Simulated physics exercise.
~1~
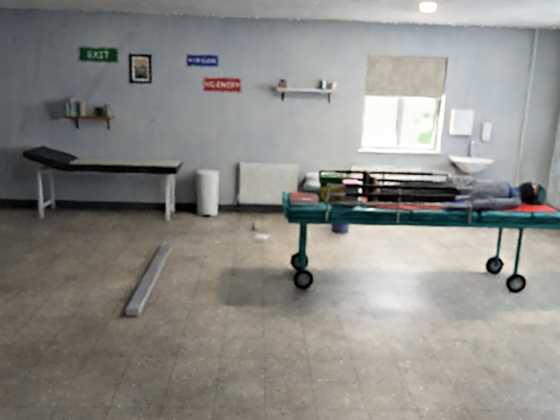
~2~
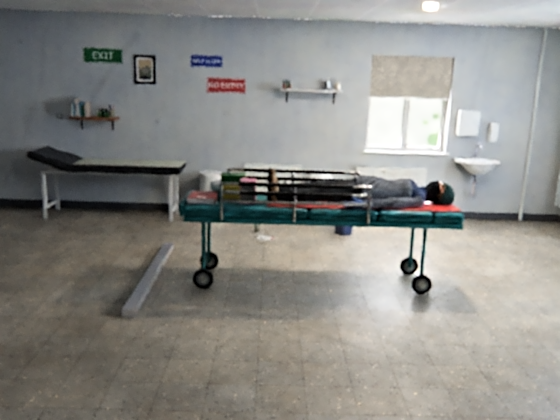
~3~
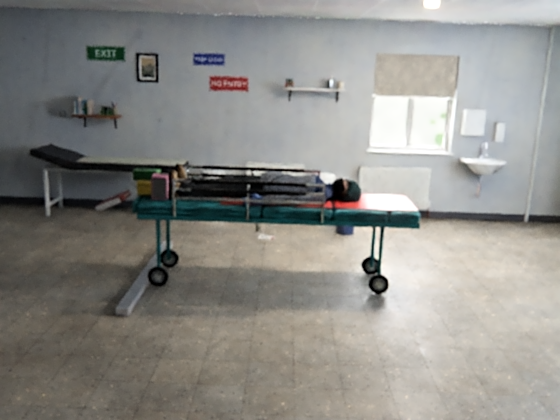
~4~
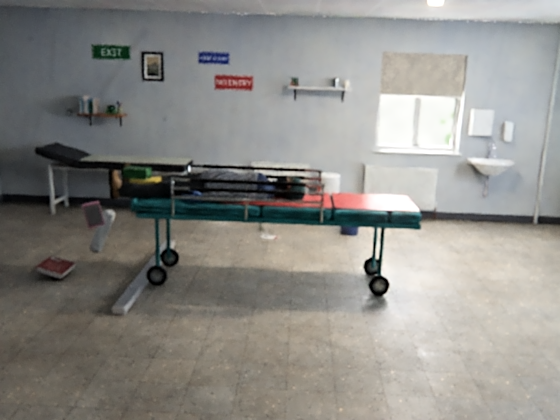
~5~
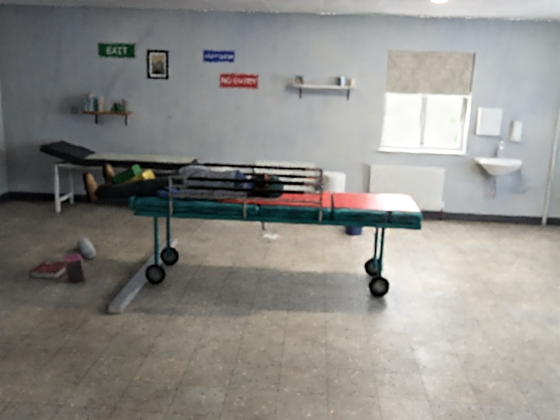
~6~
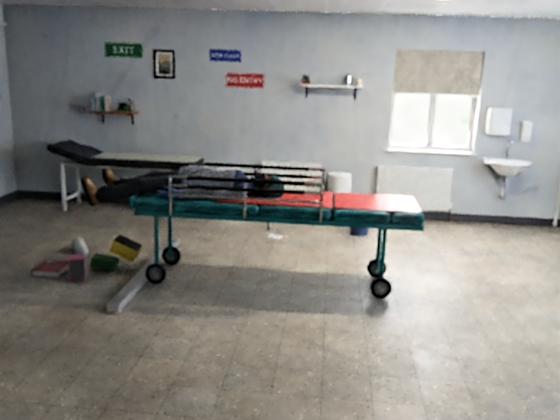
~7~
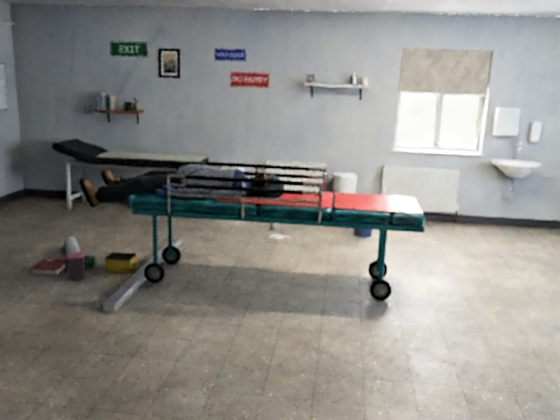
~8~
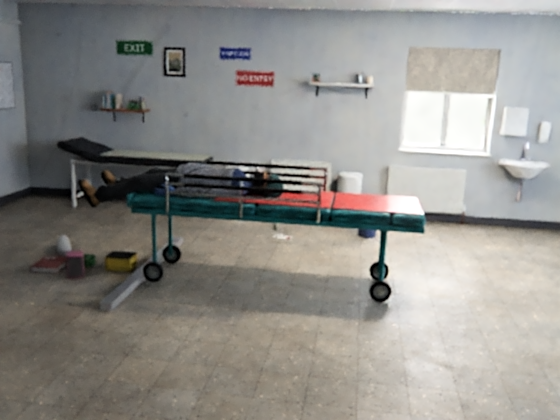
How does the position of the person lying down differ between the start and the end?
At the start the person lies at the right side of the view, on the trolley before it reaches the sill. By the end they are left of centre, with their feet sticking out past the left end of the halted trolley.
